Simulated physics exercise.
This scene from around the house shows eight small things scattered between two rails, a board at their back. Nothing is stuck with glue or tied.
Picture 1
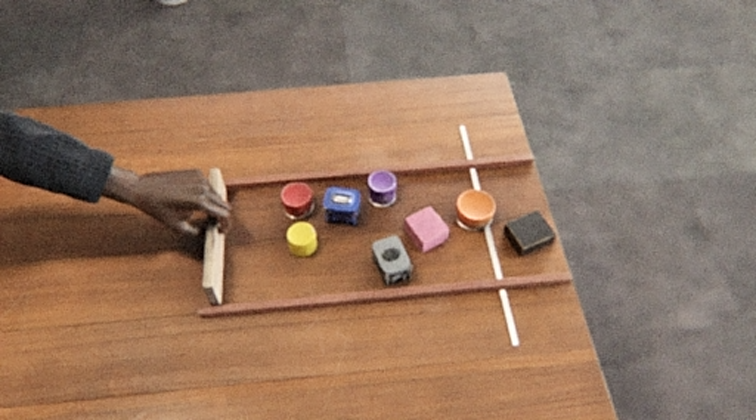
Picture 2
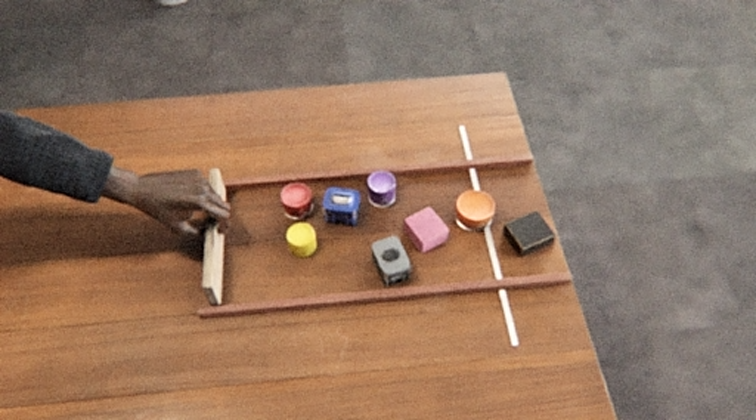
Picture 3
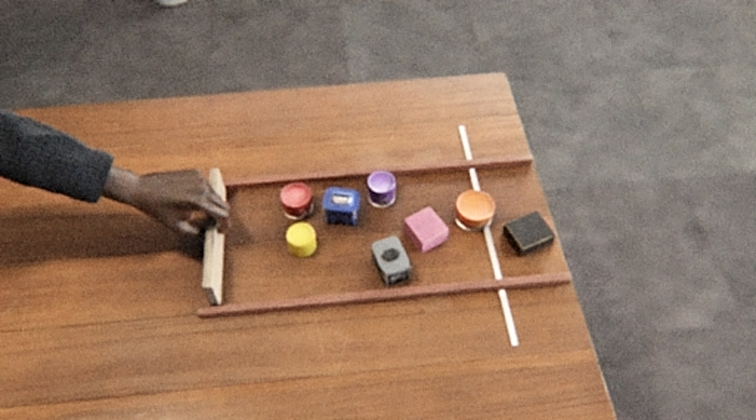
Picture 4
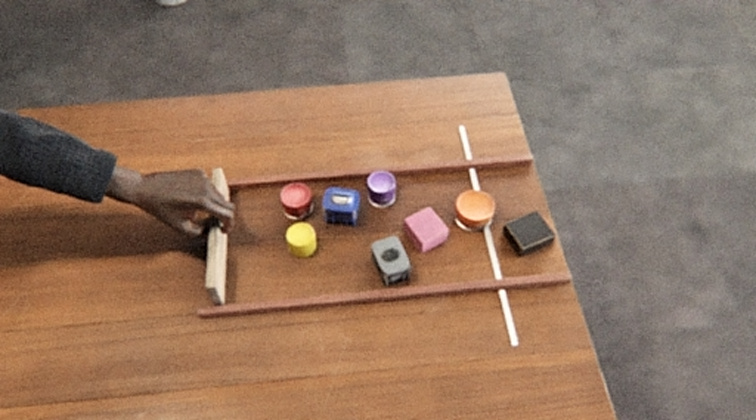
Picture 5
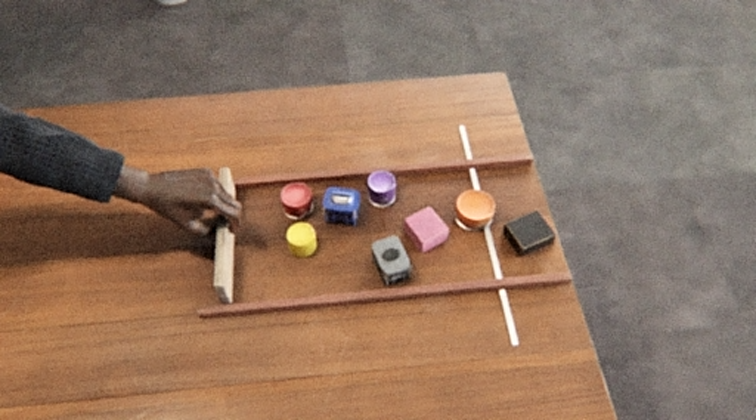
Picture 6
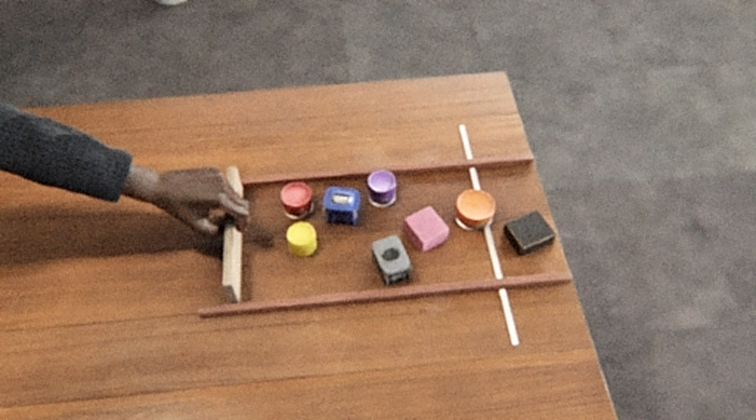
Hand holding a wooden board still, then sliding it slightly right between two rails toward small scattered objects that stay unmoved.
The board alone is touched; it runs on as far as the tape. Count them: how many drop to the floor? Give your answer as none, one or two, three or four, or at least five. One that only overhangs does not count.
The count is one or two.
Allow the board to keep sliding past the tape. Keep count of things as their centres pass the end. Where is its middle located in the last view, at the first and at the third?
At (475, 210) for the first, at (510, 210) for the third.
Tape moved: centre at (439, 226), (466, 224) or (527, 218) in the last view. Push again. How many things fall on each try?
Tallies in the order given: 0, 0, 4.
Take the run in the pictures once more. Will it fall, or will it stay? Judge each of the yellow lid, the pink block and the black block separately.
Outcome per object - yellow lid: Kept / pink block: Kept / black block: Lost.
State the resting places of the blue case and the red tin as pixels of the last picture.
They end up close to (510, 206) and (492, 182).
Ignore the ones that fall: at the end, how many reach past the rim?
Count of overhanging things: 1.
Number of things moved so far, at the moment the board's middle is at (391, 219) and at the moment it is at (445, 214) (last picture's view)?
By the first moment it's 6, by the second it's 8.
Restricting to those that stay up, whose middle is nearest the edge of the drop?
Result - foremost is the orange tin.
Early on, none off yet; black block at rest near (529, 233); orange tin at rest near (475, 210); pink block at rest near (426, 229).
A while later, none off yet; black block at rest near (529, 233); orange tin at rest near (475, 210); pink block travelled about its own width near (452, 234).
Finally, the number that fall off is one or two; lost, black block.
